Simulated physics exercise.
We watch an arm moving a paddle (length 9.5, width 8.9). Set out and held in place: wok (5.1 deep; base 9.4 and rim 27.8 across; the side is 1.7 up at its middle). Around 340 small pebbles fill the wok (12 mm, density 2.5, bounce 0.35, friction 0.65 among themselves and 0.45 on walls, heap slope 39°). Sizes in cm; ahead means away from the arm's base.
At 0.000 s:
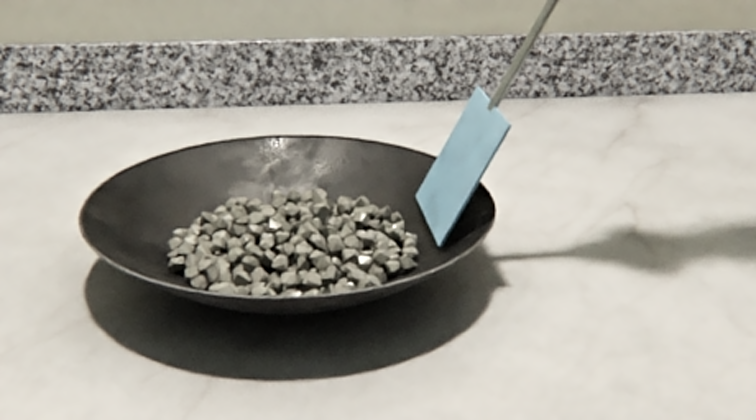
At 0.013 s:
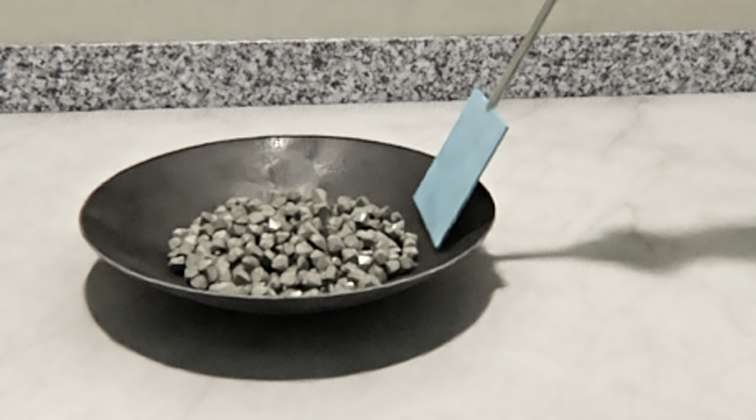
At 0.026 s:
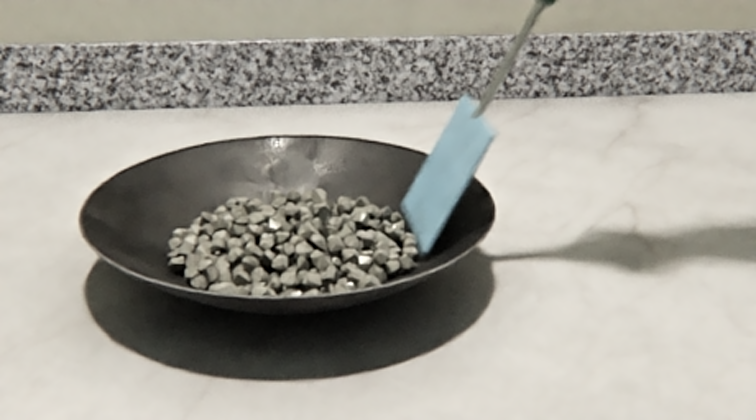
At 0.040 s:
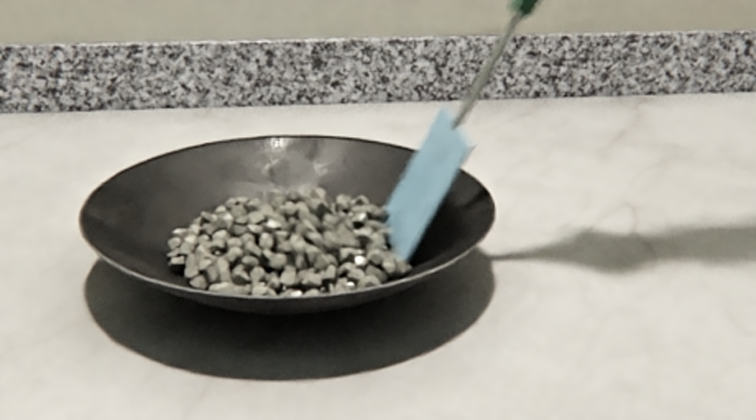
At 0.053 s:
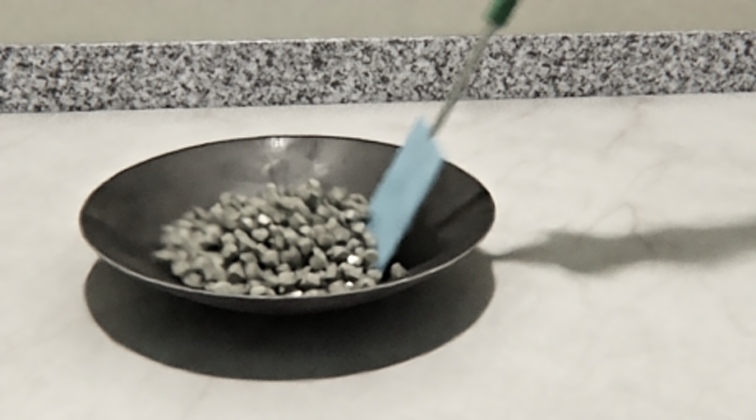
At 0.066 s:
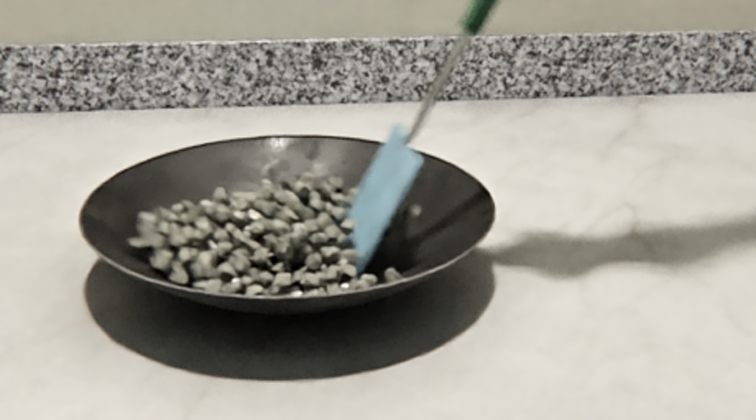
On a pale marbled countertop, a light blue paddle resting at the right inside of a dark wok moves left and slightly down into a heap of small grey pebbles, pushing them leftward and spreading the pile.
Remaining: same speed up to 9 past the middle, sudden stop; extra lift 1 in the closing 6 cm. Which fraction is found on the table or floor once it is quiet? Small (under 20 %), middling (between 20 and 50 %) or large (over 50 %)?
Share on the table or floor: Large (over 50 %).
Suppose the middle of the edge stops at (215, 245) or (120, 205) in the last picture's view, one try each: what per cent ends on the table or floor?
About 30 and 65 per cent.
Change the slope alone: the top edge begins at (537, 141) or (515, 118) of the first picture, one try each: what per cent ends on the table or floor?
Some 60 and 60 per cent.
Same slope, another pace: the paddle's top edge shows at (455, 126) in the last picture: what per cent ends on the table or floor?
Some 40 per cent.
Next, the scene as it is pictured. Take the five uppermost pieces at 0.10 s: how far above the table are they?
Roughly 7 cm.
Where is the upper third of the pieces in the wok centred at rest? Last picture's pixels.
Around (214, 254).
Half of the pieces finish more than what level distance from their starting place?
Some 25 cm.
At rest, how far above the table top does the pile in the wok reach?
About 5.5 cm.
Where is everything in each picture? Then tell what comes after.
In the first picture, the paddle top edge at (494, 105), sloping 63°; upper third of the load around (295, 236), from x 175 to 410, top at y 195; 337 in the wok.
In the second picture, the paddle top edge at (491, 106), sloping 63°; upper third of the load around (295, 236), from x 175 to 410, top at y 195.
In the third picture, the paddle top edge at (479, 113), sloping 63°; upper third of the load around (295, 236), from x 175 to 410, top at y 195.
In the fourth picture, the paddle top edge at (457, 124), sloping 63°; upper third of the load around (293, 236), from x 175 to 405, top at y 195.
In the fifth picture, the paddle top edge at (432, 134), sloping 63°; upper third of the load around (283, 230), from x 165 to 405, top at y 190.
In the sixth picture, the paddle top edge at (408, 141), sloping 63°; upper third of the load around (270, 223), from x 140 to 410, top at y 180; 337 in the wok.
After 0.10 s, sloping 63°, highest piece 9 above the table; 337 in the wok.
After 0.13 s, sloping 63°, highest piece 15 above the table; 329 in the wok, 8 on the blade or in flight.
After 0.35 s, sloping 63°, highest piece 23 above the table; 142 in the wok, 124 on the table or floor, 71 on the blade or in flight.
After 1.40 s, sloping 63°, highest piece 6 above the table; 195 on the table or floor, 142 in the wok.
In the end, 195 on the table or floor, 142 in the wok. That is 58 % on the table or floor.
